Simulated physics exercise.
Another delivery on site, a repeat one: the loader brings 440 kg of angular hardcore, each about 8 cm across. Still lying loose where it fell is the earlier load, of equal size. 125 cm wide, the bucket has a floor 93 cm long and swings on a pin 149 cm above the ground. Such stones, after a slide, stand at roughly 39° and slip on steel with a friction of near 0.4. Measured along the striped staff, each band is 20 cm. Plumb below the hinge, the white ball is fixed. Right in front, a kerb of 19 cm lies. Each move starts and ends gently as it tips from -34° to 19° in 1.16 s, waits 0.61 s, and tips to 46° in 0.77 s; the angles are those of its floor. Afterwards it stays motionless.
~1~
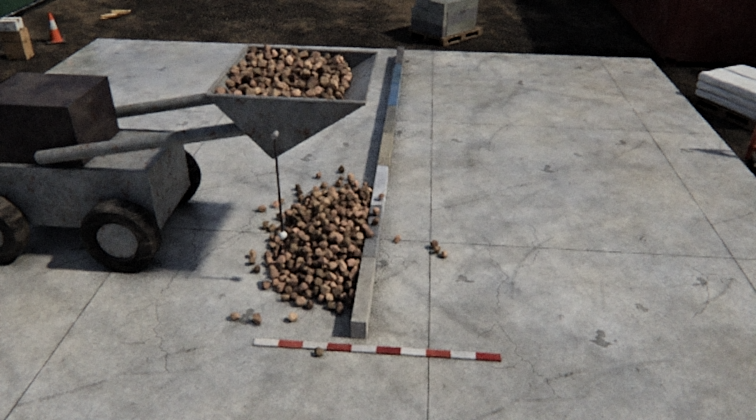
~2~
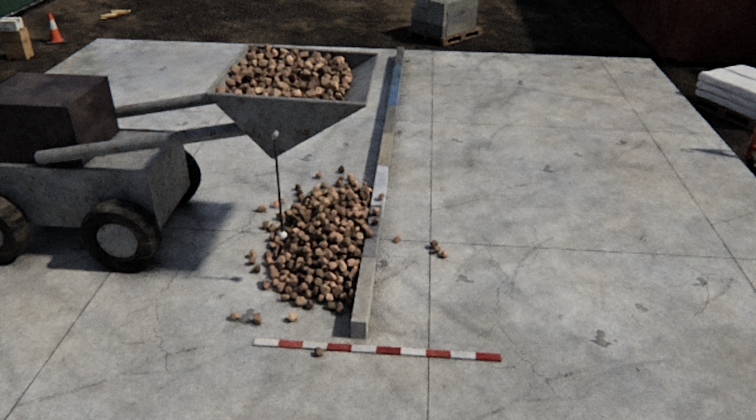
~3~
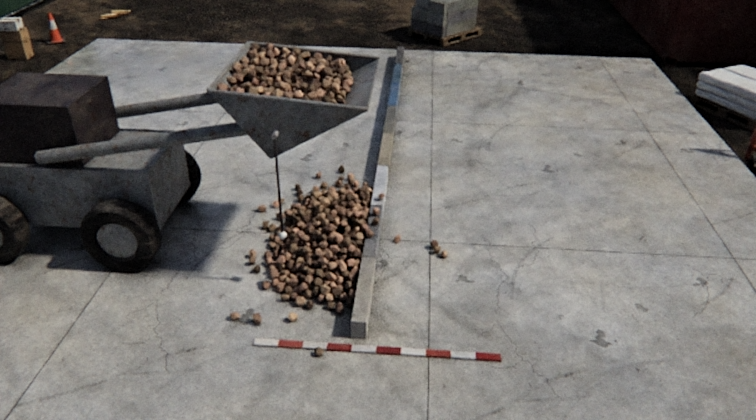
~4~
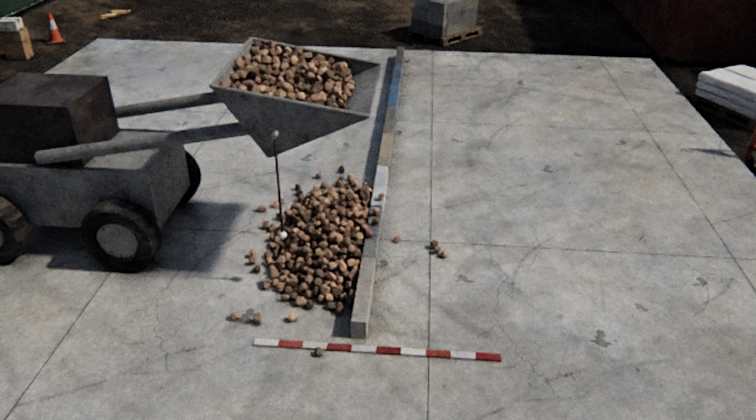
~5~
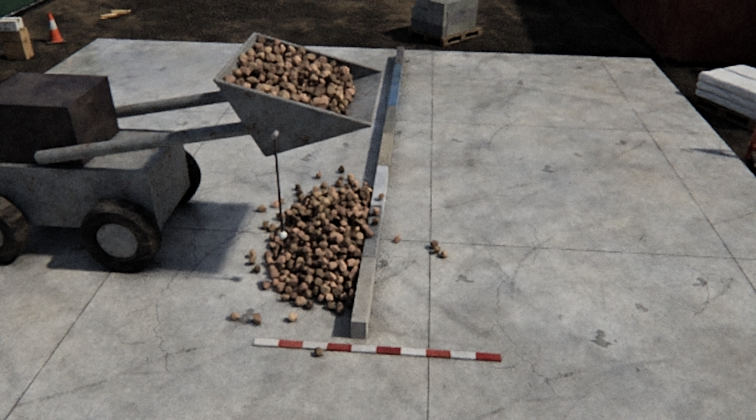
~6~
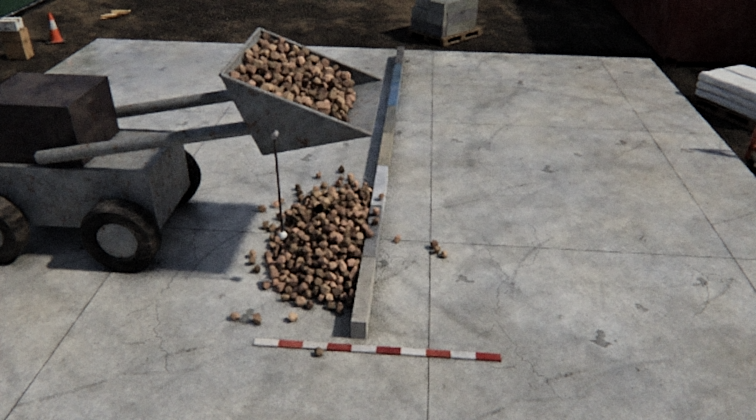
A loader's bucket full of brown stones gradually tilts down toward the right above a loose pile.
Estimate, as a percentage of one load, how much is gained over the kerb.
Some 77 per cent is added.
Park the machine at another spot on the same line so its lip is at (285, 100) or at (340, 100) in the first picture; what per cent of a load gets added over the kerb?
Case one about 0 %, case two about 45 %.
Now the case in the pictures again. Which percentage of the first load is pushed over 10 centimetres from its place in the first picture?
Near 0 per cent, I reckon.
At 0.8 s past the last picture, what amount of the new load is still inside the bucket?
Roughly 100 per cent is still inside.
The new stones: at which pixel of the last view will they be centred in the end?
The middle lies near (399, 235) in the last picture.
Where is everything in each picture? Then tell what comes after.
In the first frame, the bucket is at -34°, its lip at (365, 104); the top of the load is at (277, 60). The earlier load is highest near (334, 218), 30 cm above ground level, 99 % on this side of the kerb, 1 % over the kerb.
In the second frame, the bucket is at -33°, its lip at (366, 105); the top of the load is at (265, 58).
In the third frame, the bucket is at -30°, its lip at (367, 110); the top of the load is at (259, 55).
In the fourth frame, lip at (369, 117), floor tilted -25°, highest stones at (260, 51).
In the fifth frame, lip at (371, 125), floor tilted -20°, highest stones at (261, 49).
In the sixth frame, lip at (372, 135), floor tilted -14°, highest stones at (265, 46).
Then, 0.4 s after the last picture the floor is at 11°; in per cent of one load, 100 in the bucket, 99 on this side of the kerb, 1 over the kerb; the foremost stones are at (402, 231).
Then, 0.8 s after the last picture the floor is at 19°; in per cent of one load, 100 in the bucket, 100 on this side of the kerb, 1 over the kerb; the foremost stones are at (403, 220).
Then, 2.5 s after the last picture the floor is at 46°; in per cent of one load, 0 in the bucket, 129 on this side of the kerb, 71 over the kerb; the foremost stones are at (489, 237).
Then, 5.2 s after the last picture the floor is at 46°; in per cent of one load, 0 in the bucket, 122 on this side of the kerb, 78 over the kerb; the foremost stones are at (499, 261). Net gain over the kerb, 77.
